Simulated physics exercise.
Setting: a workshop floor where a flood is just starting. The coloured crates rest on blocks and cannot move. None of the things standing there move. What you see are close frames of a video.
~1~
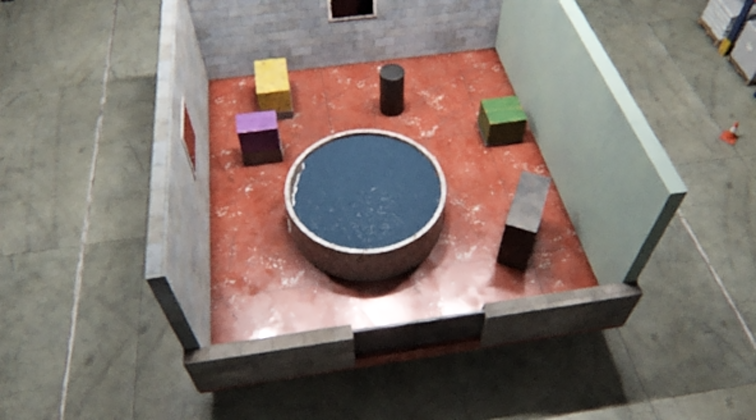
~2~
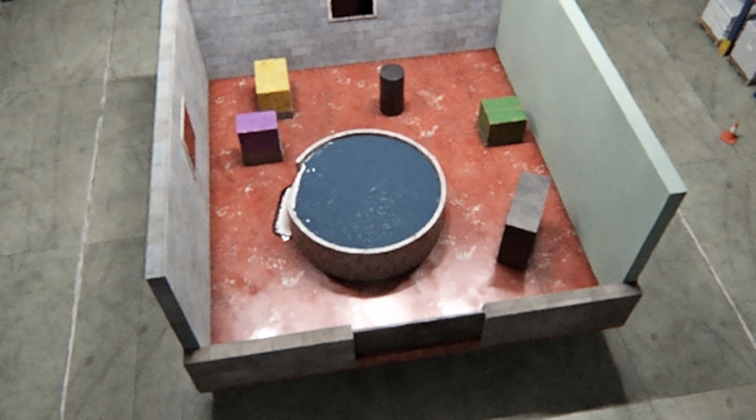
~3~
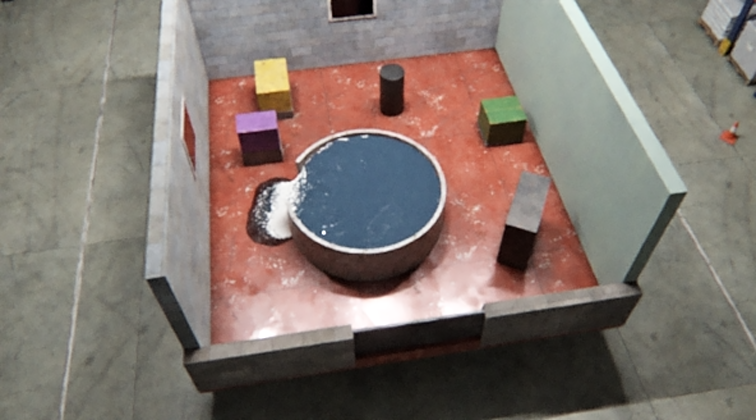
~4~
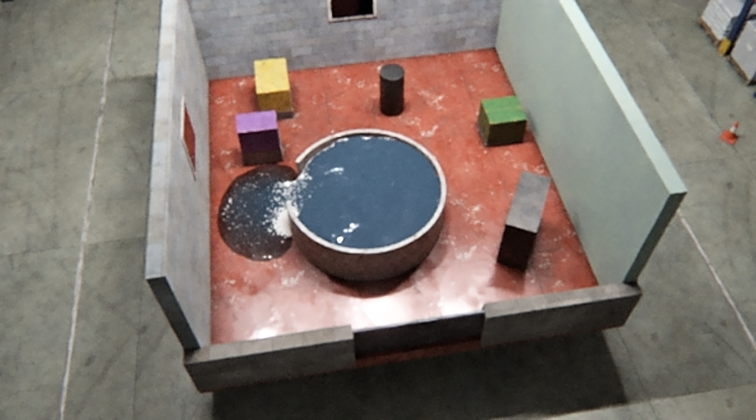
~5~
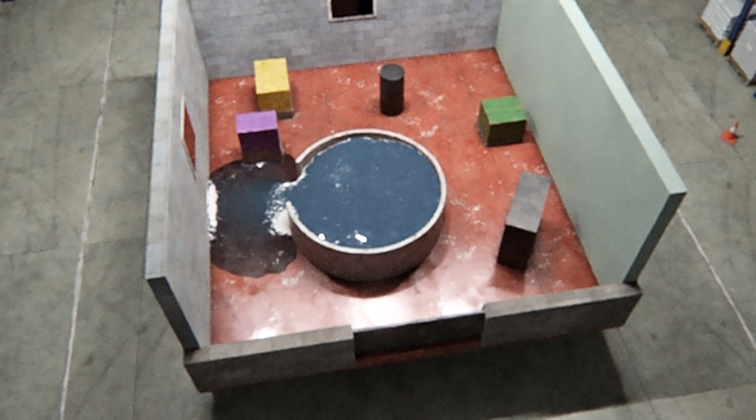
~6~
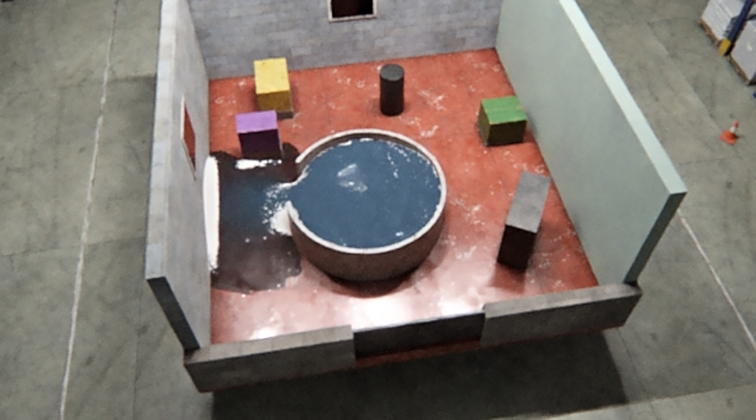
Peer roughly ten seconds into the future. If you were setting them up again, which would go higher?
Outcome: The yellow crate is left wet; the green crate is left wet; the purple crate is left dry.
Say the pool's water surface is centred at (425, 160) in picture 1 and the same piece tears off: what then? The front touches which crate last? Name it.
It is the green crate.
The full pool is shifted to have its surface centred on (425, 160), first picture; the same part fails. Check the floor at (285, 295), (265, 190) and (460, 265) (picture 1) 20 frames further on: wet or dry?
Taking the three spots in order: Swamped, swamped, bare.
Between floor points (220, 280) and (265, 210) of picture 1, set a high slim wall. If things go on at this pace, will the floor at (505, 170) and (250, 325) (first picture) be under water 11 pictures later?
As listed: Not flooded, covered.
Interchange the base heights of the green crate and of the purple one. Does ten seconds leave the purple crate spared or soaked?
Purple: Flooded.
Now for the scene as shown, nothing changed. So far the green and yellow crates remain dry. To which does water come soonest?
The yellow-painted one.
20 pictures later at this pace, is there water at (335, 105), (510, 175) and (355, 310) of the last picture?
First inundated, second spared, third inundated.
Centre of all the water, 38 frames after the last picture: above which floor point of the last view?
At roughly (344, 192).
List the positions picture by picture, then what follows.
Still water in the round tank at (366, 190), in the first picture.
The front is at (283, 234), out from the gap at (294, 203), in the second picture.
Water pours out at (294, 204) and has run to (262, 188), in the third picture.
The front is at (233, 187), out from the gap at (294, 204), in the fourth picture.
Water pours out at (294, 204) and has run to (210, 178), in the fifth picture.
The front is at (210, 157), out from the gap at (294, 203), in the sixth picture.
A moment on, water covers 20 % of the floor; the yellow crate water round its plinth, the green crate not reached, the purple crate water round its plinth.
Next, water covers 30 % of the floor; the yellow crate water round its plinth, the green crate not reached, the purple crate water round its plinth.
Then, water covers 55 % of the floor; the yellow crate water round its plinth, the green crate not reached, the purple crate water round its plinth.
Later, water covers 90 % of the floor; the yellow crate water round its plinth, the green crate water round its plinth, the purple crate water round its plinth.
In the end, water covers 100 % of the floor; the yellow crate was topped, the green crate was topped, the purple crate stayed above the water.
